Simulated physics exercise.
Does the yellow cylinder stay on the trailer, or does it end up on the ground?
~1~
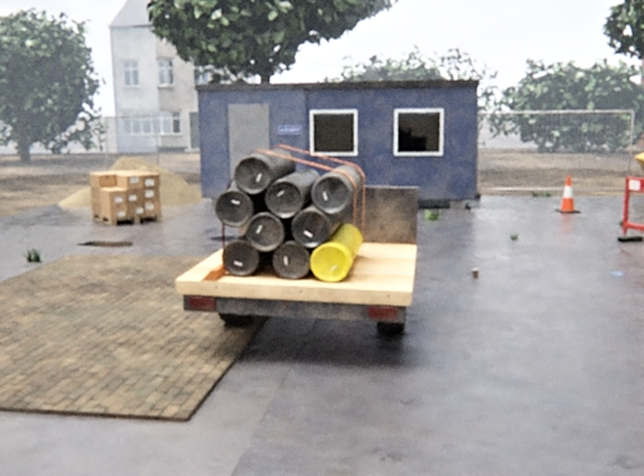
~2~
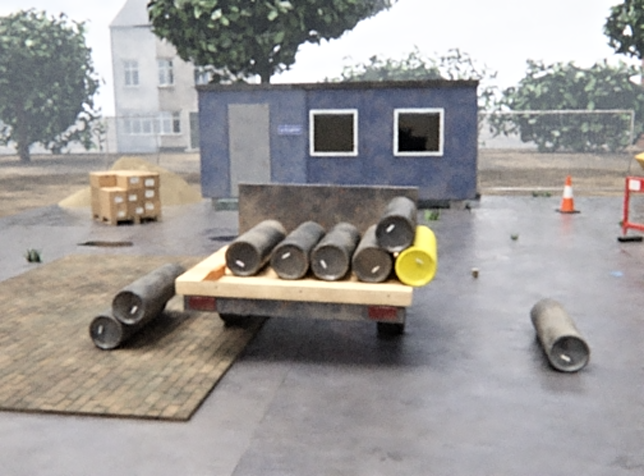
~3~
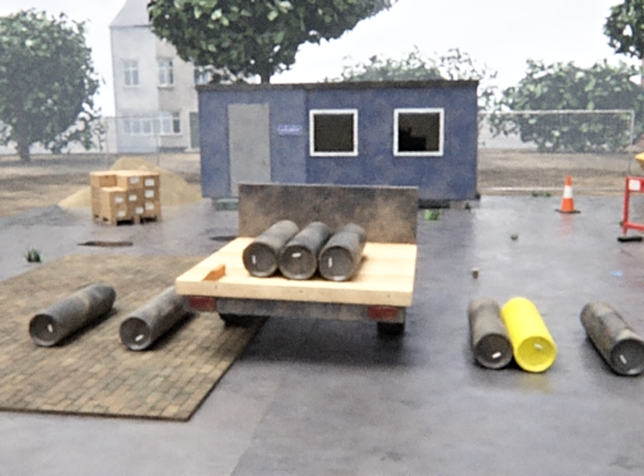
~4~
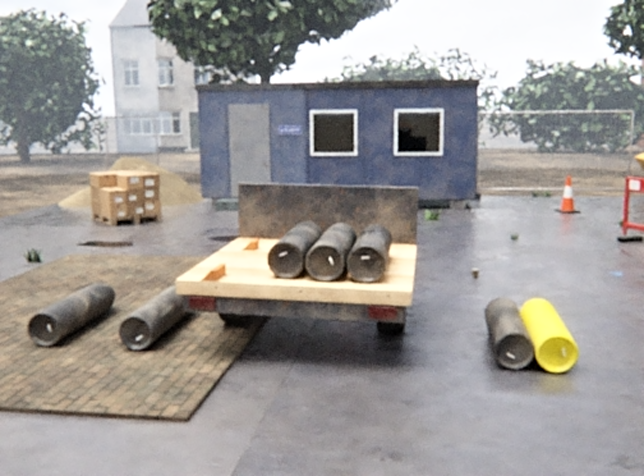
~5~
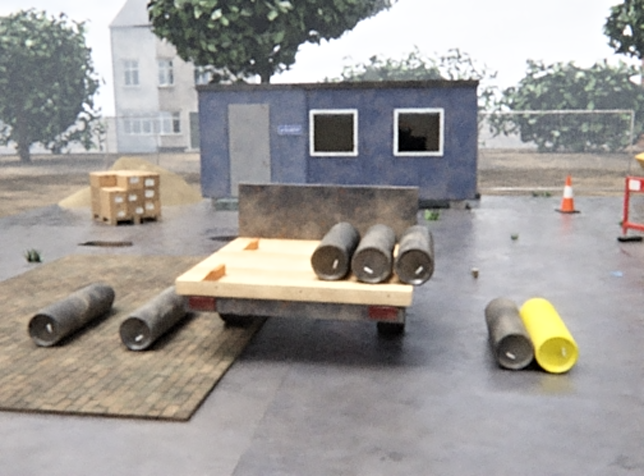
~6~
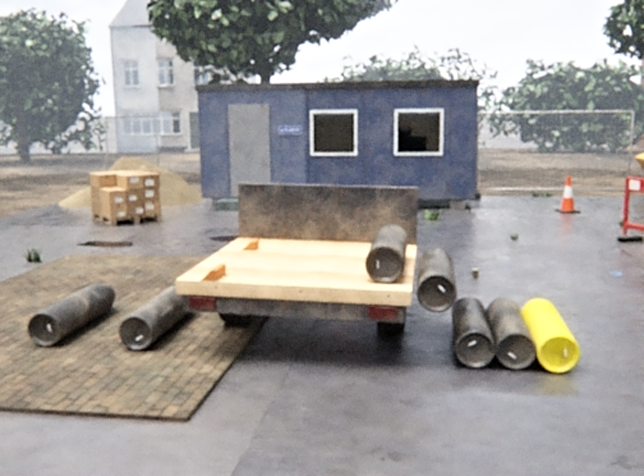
It ends up on the ground, to the right of the trailer.
